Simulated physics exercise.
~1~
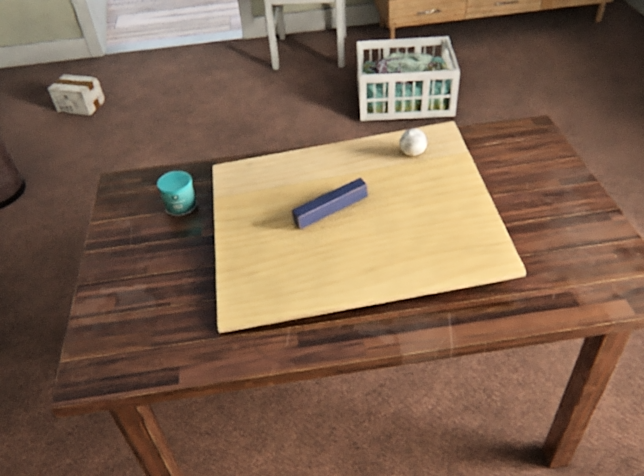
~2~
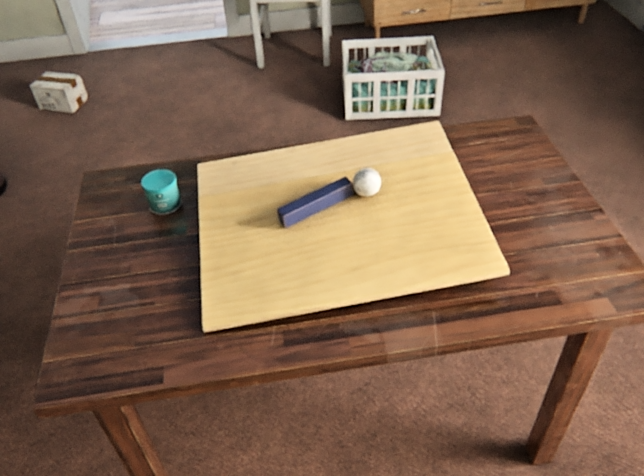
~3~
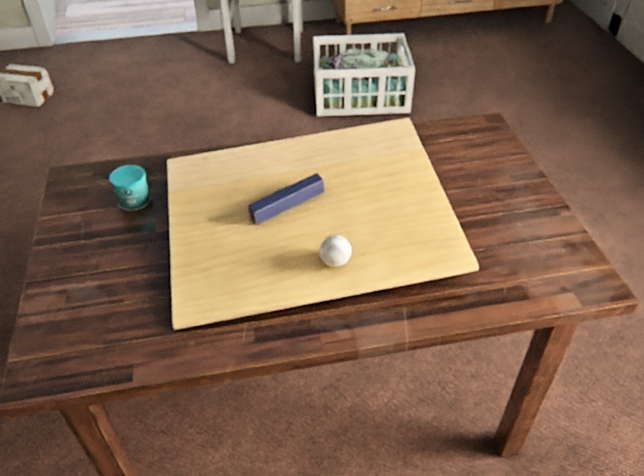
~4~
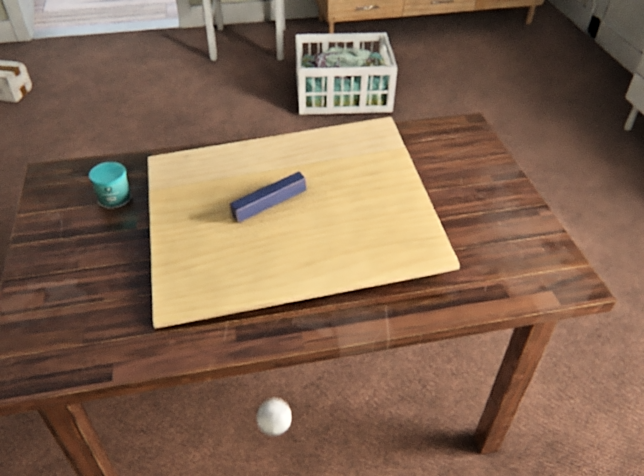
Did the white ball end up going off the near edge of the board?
Yes, it rolled past the blue block and went over the near edge, and was last seen below the front of the table.
